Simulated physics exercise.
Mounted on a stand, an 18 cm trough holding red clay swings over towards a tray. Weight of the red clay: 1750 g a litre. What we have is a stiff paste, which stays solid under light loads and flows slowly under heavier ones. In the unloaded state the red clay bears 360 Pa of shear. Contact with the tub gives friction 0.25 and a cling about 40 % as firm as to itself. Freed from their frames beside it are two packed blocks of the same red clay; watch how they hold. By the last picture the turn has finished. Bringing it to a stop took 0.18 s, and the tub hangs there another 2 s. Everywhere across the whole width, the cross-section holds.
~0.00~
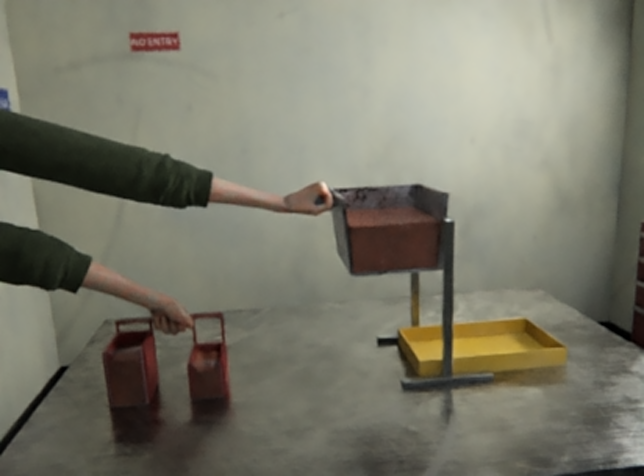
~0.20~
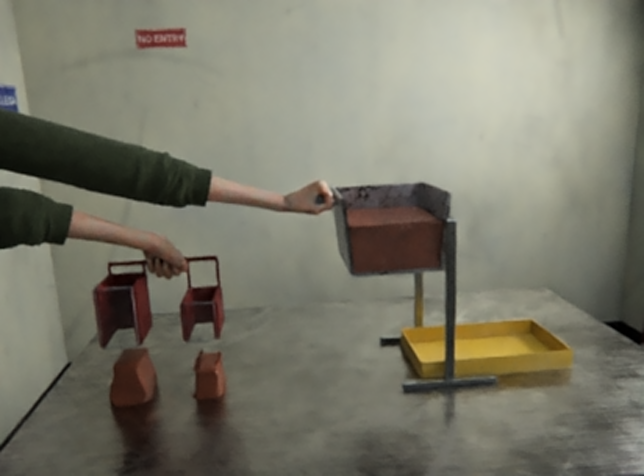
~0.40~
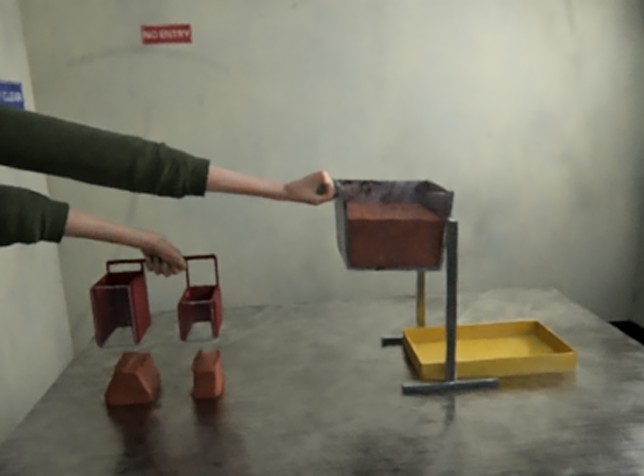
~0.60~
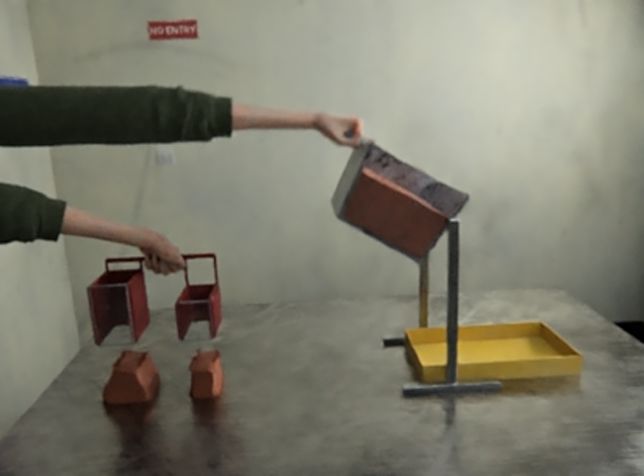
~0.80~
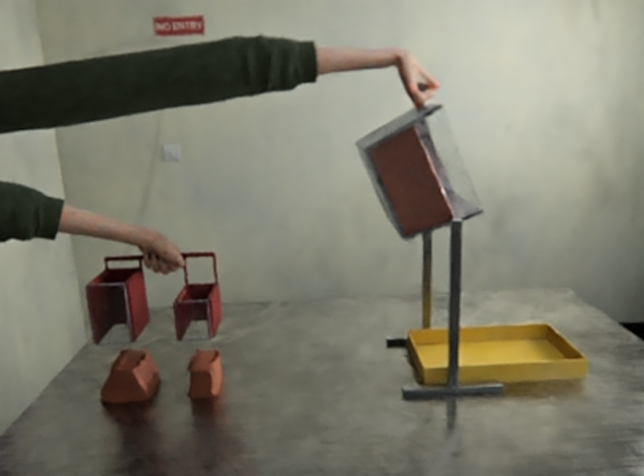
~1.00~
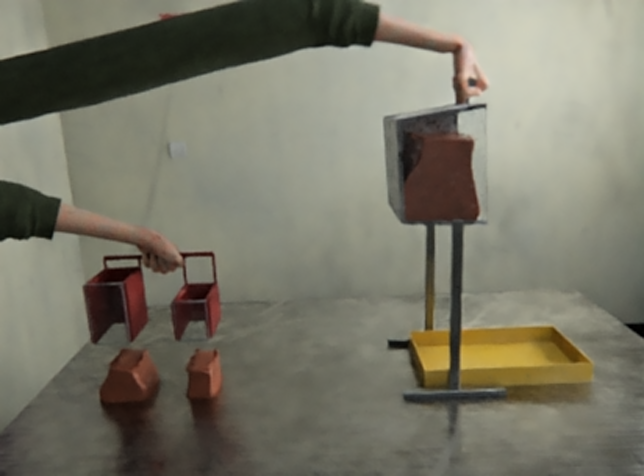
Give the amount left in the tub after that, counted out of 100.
48 %.
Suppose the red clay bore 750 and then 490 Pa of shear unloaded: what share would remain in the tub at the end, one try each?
45 %, then 55 %.
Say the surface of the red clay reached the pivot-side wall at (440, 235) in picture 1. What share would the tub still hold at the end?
About 60 %.
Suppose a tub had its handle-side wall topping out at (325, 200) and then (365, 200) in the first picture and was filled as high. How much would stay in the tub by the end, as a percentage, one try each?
Some 45 % and some 70 %, in that order.
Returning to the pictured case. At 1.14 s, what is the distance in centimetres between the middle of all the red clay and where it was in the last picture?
Around 6 cm.
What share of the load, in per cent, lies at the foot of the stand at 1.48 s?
35 per cent.
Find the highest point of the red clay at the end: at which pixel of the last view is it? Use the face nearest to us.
On the near face, the top ends up close to (429, 181).
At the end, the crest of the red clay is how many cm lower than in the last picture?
The top ends up some 9 cm below its level in the last picture.
By 1.14 s, the tub is at 87 degrees and holds 76 %.
By 1.31 s, the tub is at 87 degrees and holds 51 %.
By 1.48 s, the tub is at 87 degrees and holds 48 %.
By 1.65 s, the tub is at 87 degrees and holds 48 %.
By 3.00 s, at the end, the tub is at 87 degrees and holds 48 %.
